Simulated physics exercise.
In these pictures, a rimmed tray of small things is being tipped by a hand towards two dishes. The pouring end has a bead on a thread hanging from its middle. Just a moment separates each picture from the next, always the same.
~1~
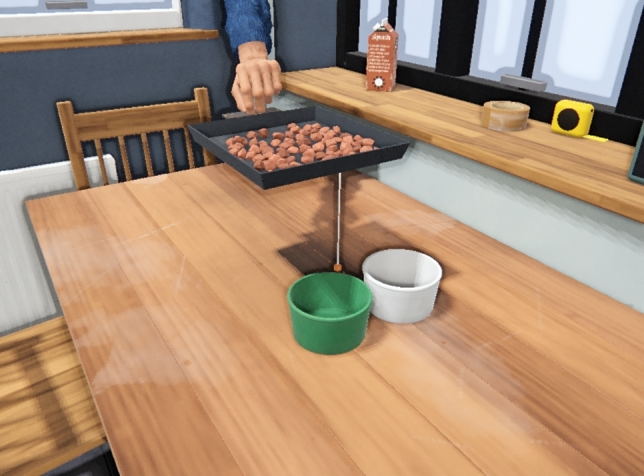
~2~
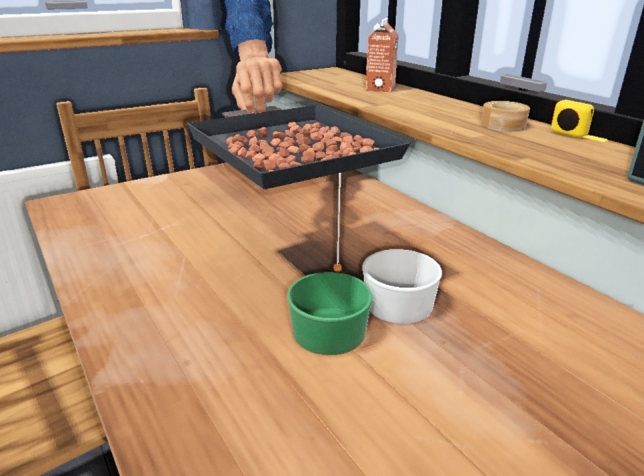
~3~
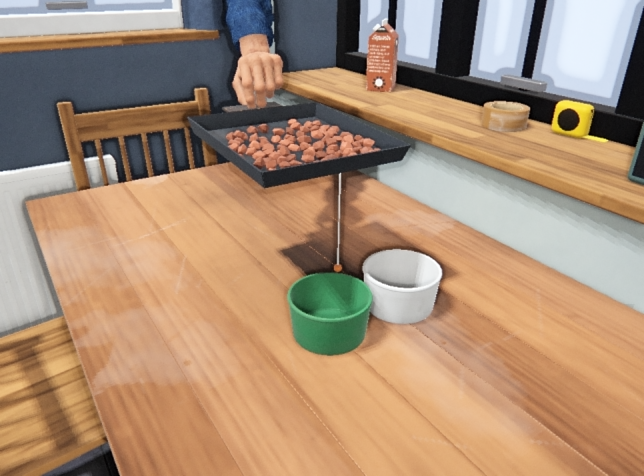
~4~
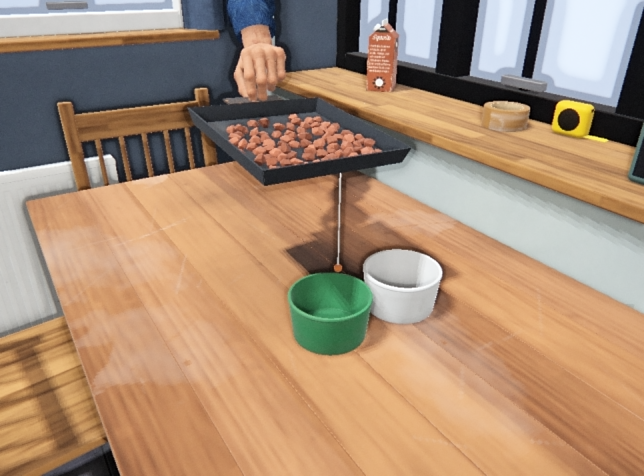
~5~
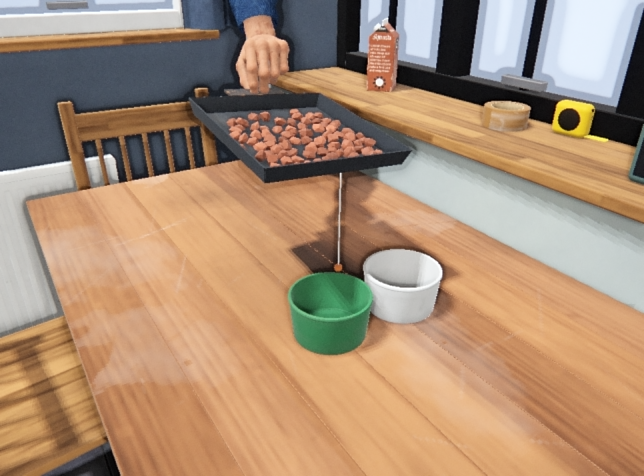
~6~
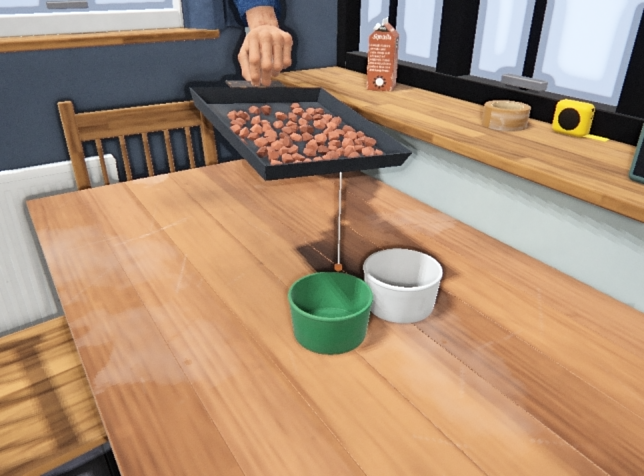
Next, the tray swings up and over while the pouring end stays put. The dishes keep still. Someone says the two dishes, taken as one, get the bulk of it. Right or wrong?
Right, they get more than half.
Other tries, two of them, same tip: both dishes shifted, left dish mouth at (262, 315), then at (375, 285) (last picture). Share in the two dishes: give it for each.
10 and 60 in a hundred.
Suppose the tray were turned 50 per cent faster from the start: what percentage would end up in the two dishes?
It would be around 90 per cent.
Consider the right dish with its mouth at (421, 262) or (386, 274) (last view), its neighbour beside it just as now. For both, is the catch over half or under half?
The bulk of it and then the bulk of it.
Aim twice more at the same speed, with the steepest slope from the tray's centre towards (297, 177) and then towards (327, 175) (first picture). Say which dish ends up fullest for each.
Taking them in order: Left side, followed by left side.
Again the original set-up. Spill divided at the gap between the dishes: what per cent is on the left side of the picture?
It comes out at roughly 10 percent.
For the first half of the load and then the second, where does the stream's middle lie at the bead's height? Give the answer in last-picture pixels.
The leading part at (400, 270), the rest of it at (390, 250).
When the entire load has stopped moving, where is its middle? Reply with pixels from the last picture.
Close to (400, 296), more or less.
Shortly afterwards, tray tipped steeply; the whole lot on the tray.
Next, tray tipped right over; near a third on the tray; only a few in the left dish; near a quarter in the right dish; a little outside both; near a third in the air.
Some moments later, tray tipped past a quarter turn; only a few in the left dish; the bulk in the right dish; near a quarter outside both.
In the end, tray tipped past a quarter turn; only a few in the left dish; the bulk in the right dish; near a quarter outside both.
